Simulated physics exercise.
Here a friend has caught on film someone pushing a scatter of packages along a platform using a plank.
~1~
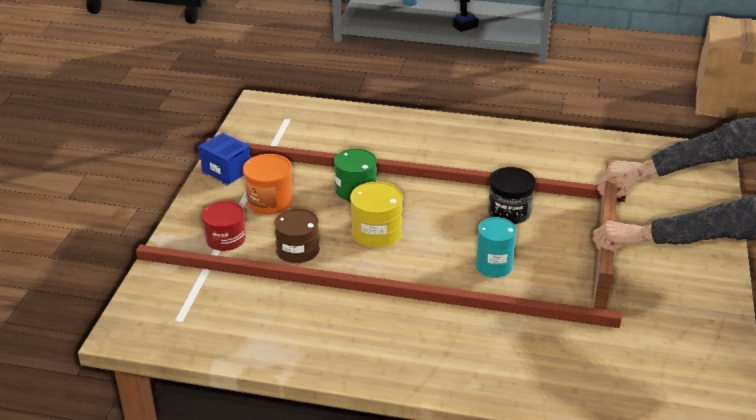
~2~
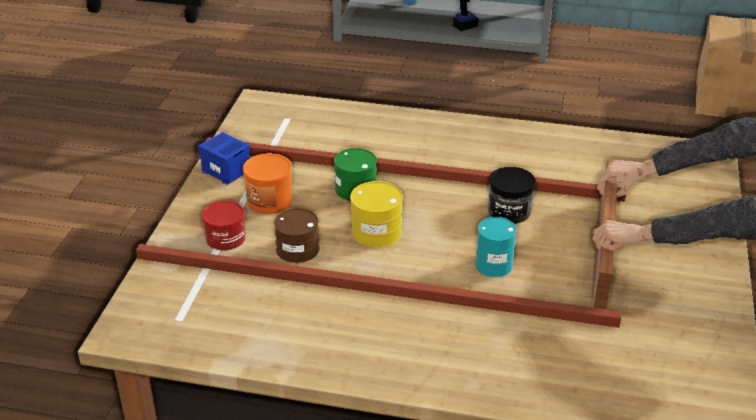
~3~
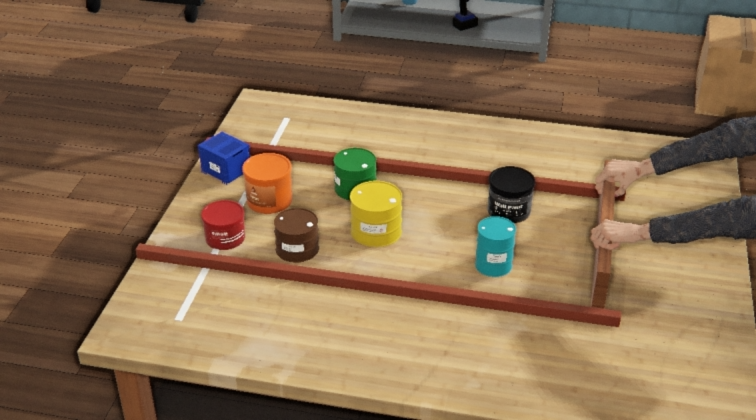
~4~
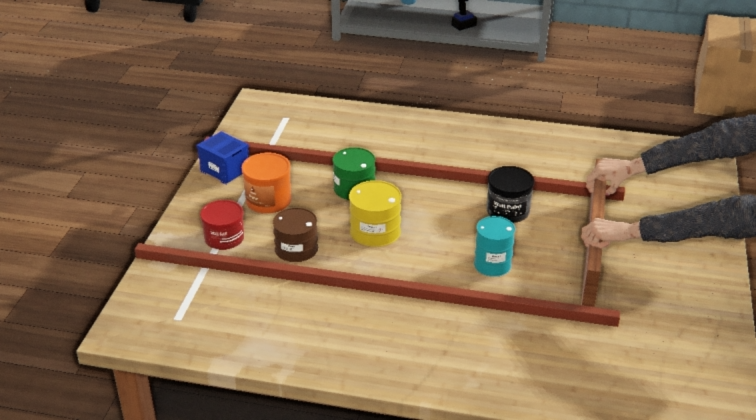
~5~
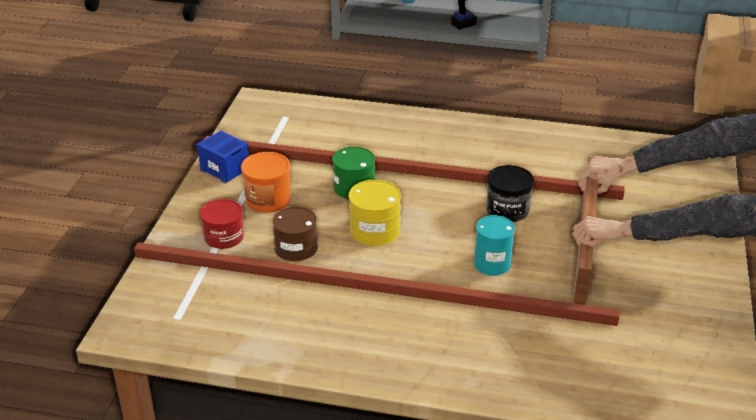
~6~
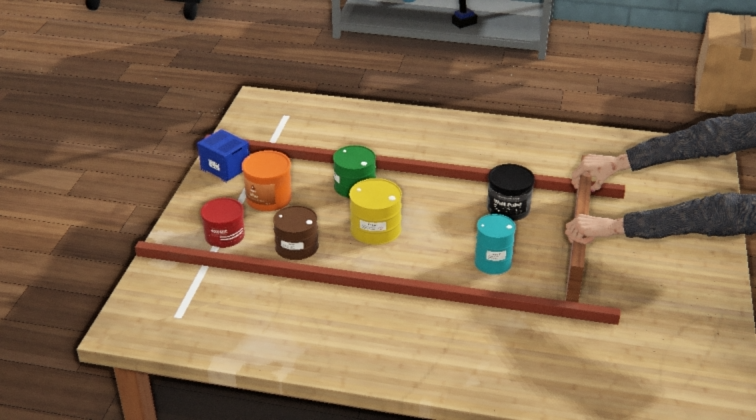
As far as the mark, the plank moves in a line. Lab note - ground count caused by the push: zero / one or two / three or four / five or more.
Ground count: One or two.
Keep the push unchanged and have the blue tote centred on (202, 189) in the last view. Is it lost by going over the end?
Set there, the object goes off the end.
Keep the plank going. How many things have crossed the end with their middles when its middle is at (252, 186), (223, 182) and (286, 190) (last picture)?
First 2, then 5, then 0.
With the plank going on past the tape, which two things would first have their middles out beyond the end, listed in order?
Those two are the blue tote and, after it, the red pail.
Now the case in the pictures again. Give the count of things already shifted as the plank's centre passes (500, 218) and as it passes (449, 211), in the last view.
Counts: 2, 2.
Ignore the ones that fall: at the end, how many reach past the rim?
The total comes out at 3.
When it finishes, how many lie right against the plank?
In contact: 3.
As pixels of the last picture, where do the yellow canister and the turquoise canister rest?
The yellow canister at (211, 189), the turquoise canister at (204, 215).
Early on, none off yet; blue tote at rest near (224, 156); red pail at rest near (223, 223); orange pail at rest near (268, 181).
Finally, the number that fall off is one or two; lost, red pail and blue tote.
